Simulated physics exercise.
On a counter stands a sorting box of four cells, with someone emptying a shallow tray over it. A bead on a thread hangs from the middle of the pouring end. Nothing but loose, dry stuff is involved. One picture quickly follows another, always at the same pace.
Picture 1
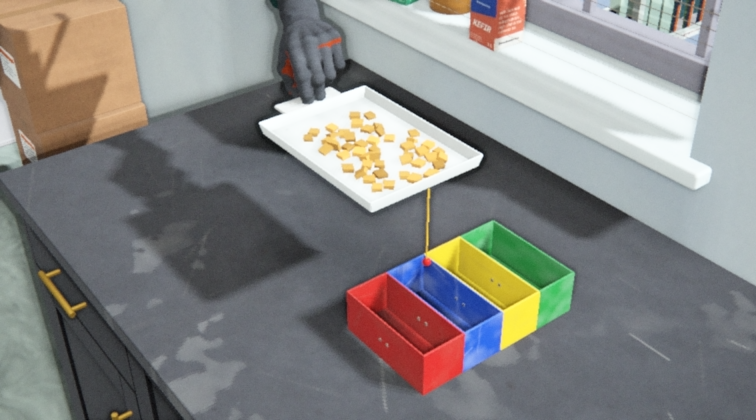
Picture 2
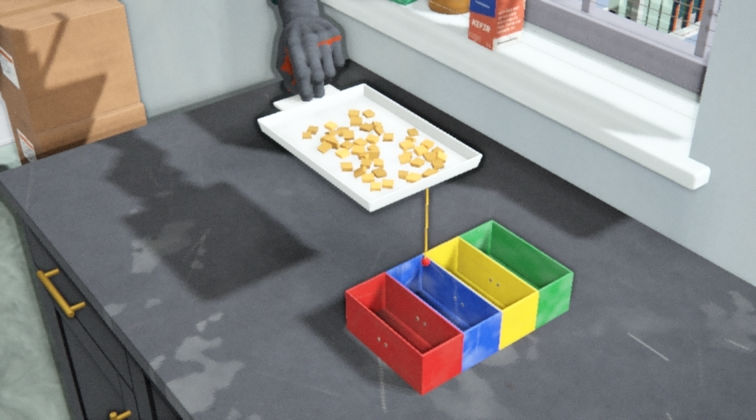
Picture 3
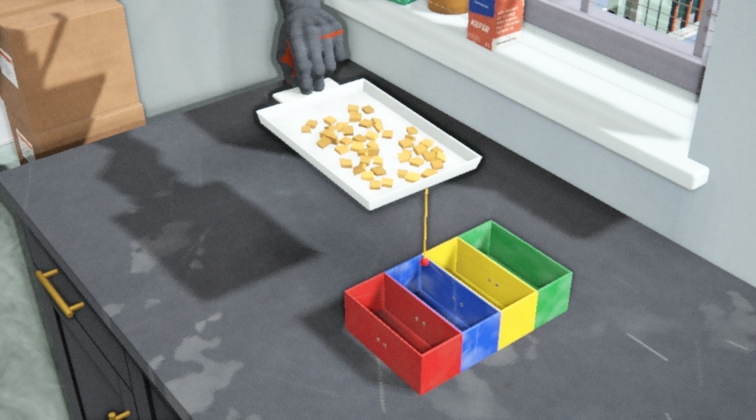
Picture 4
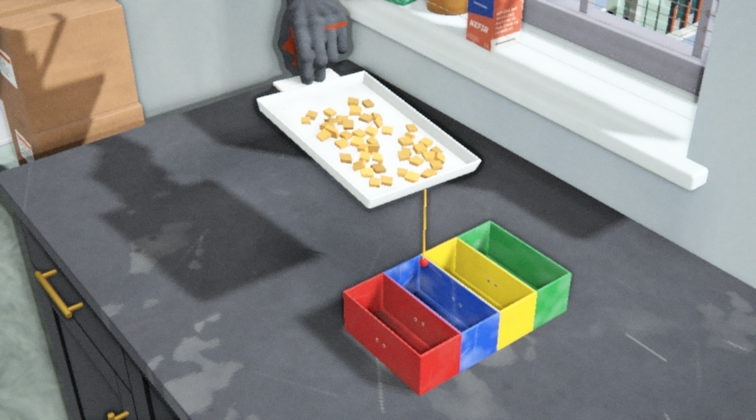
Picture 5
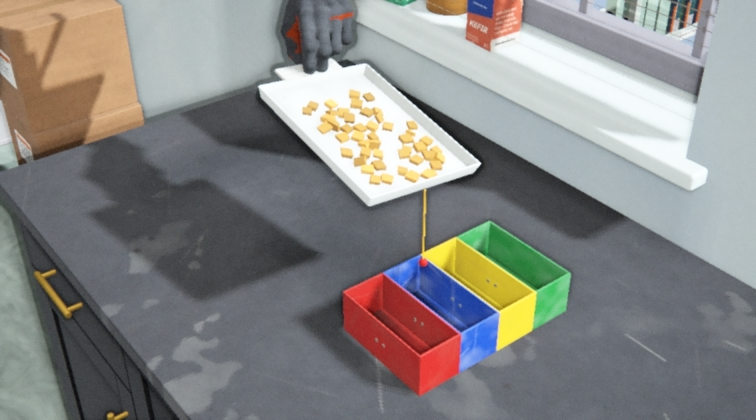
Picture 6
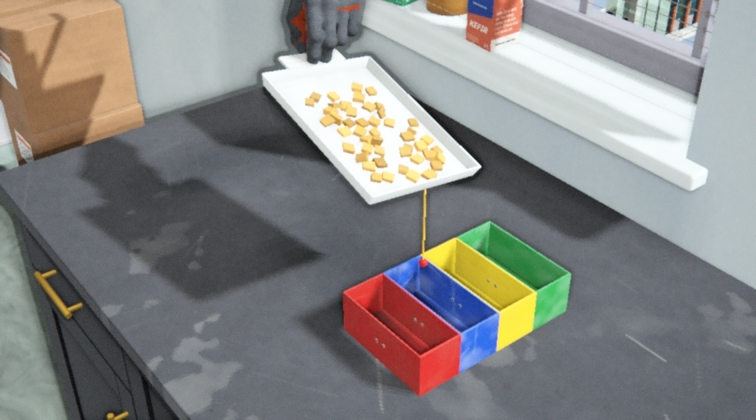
At first, a dark-gloved hand holds a white tray of small golden squares nearly level above a box with red, blue, yellow and green cells, a red bead hanging from its near edge. Then the hand gradually tilts the tray, raising the handle end, while the squares stay on it.
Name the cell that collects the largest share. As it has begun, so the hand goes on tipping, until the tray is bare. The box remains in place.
Yellow.
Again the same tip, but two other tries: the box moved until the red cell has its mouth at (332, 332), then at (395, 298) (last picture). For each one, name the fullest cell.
With the first placing it's that green cell, with the second it's that yellow cell.
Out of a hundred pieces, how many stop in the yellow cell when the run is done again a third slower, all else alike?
It would come out near 60 per cent.
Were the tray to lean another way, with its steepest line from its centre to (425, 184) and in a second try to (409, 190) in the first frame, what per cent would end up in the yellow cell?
Roughly 30 per cent, and 10 per cent.
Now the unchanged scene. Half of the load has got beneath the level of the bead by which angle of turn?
It's turned some 110 degrees by then.
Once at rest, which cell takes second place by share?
Second: Green.
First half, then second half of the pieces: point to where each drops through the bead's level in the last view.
The first part passes (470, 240); everything after passes (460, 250).
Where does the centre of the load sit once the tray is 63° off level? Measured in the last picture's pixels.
Somewhere about pixel (432, 143).
Soon, tray tipped steeply; nearly all on the tray; a stray few falling or outside the box.
A while on, tray tipped past a quarter turn; most on the tray; a small part in the green cell; a stray few in the yellow cell; a small part falling or outside the box.
Towards the end, tray tipped past a quarter turn; about two thirds in the yellow cell; about a quarter in the green cell; a small part in the blue cell; a stray few falling or outside the box.
Finally, tray tipped past a quarter turn; about two thirds in the yellow cell; about a quarter in the green cell; a small part in the blue cell; none in the red cell; a stray few outside the box.
